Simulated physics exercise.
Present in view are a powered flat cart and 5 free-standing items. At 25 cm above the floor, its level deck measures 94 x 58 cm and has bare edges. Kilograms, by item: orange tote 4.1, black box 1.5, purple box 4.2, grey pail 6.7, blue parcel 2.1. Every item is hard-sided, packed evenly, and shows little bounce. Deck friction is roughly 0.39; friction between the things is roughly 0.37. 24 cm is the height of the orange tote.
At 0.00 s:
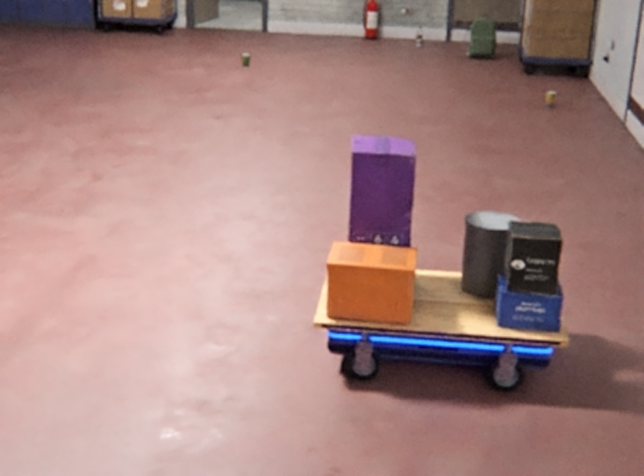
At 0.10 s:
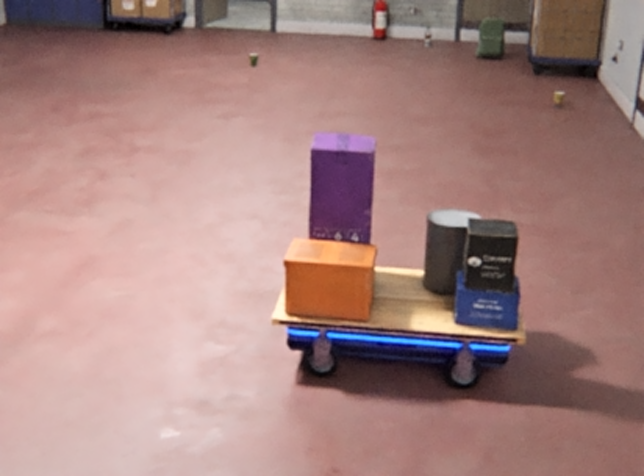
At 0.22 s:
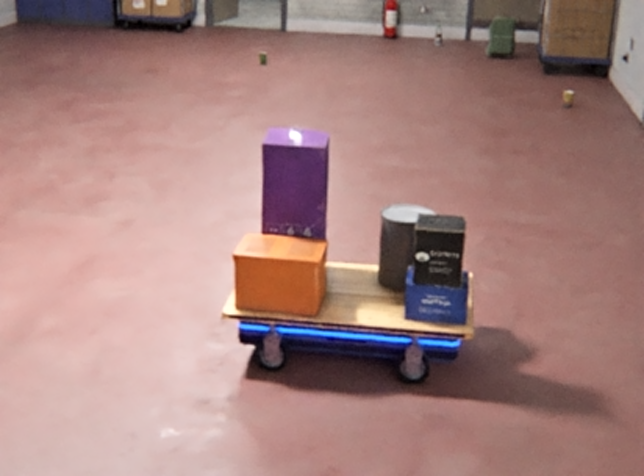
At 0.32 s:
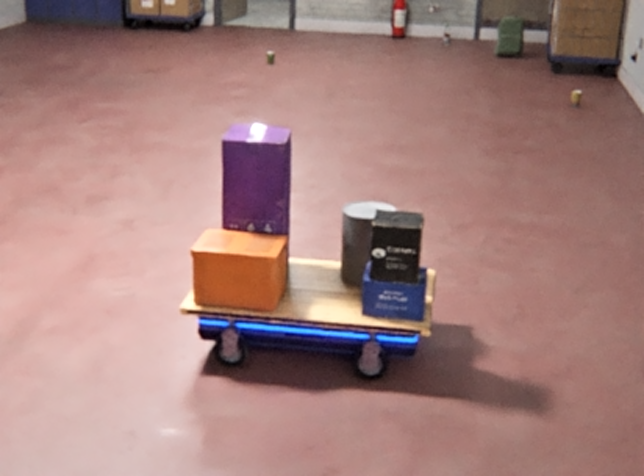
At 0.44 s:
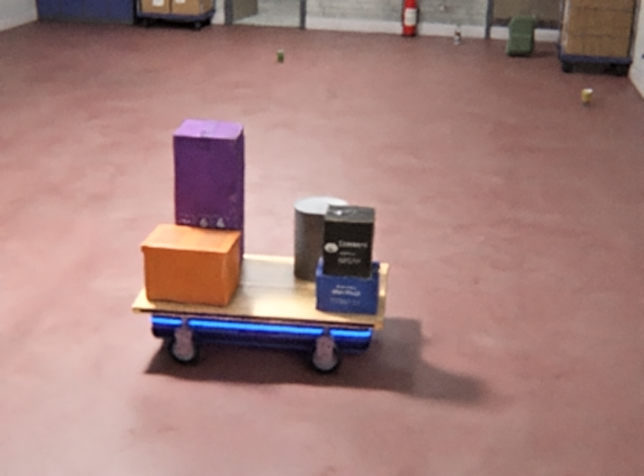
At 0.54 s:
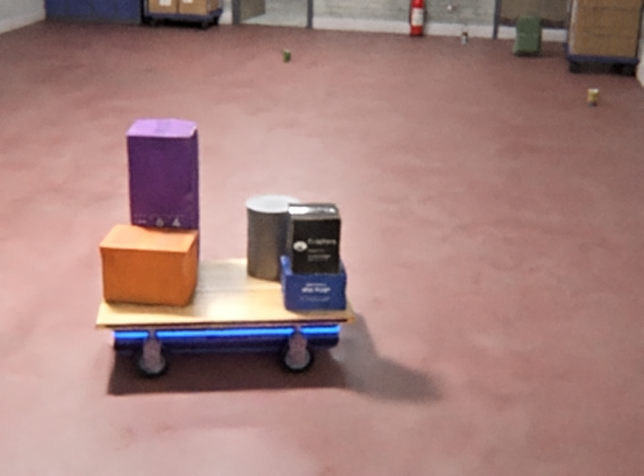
The clip shows a flat cart carrying an orange box, a tall purple box, a grey cylindrical container, and a black box atop a blue one, rolling steadily leftward across a reddish floor and turning slightly toward the end.
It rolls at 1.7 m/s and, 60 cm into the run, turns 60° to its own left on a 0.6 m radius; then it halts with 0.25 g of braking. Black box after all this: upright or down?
The ride leaves it on its base.
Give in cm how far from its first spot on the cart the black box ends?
It ends about 2 centimetres from where it started.
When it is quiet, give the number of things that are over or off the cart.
It comes to 3.
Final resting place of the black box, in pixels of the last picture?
It comes to rest near (69, 300).
Around 0.84 s, cart 143 cm along, turned 58°; orange tote, purple box and grey pail now off the cart; black box shifted 2 cm near (218, 248).
Around 1.14 s, cart 187 cm along, turned 60°; black box shifted 3 cm near (128, 279).
Finally (2.0 s), off the cart and tipped over, orange tote and purple box; off the cart but upright, grey pail; the other 2 still in place (within 10 cm). In the last view, black box near (69, 300).
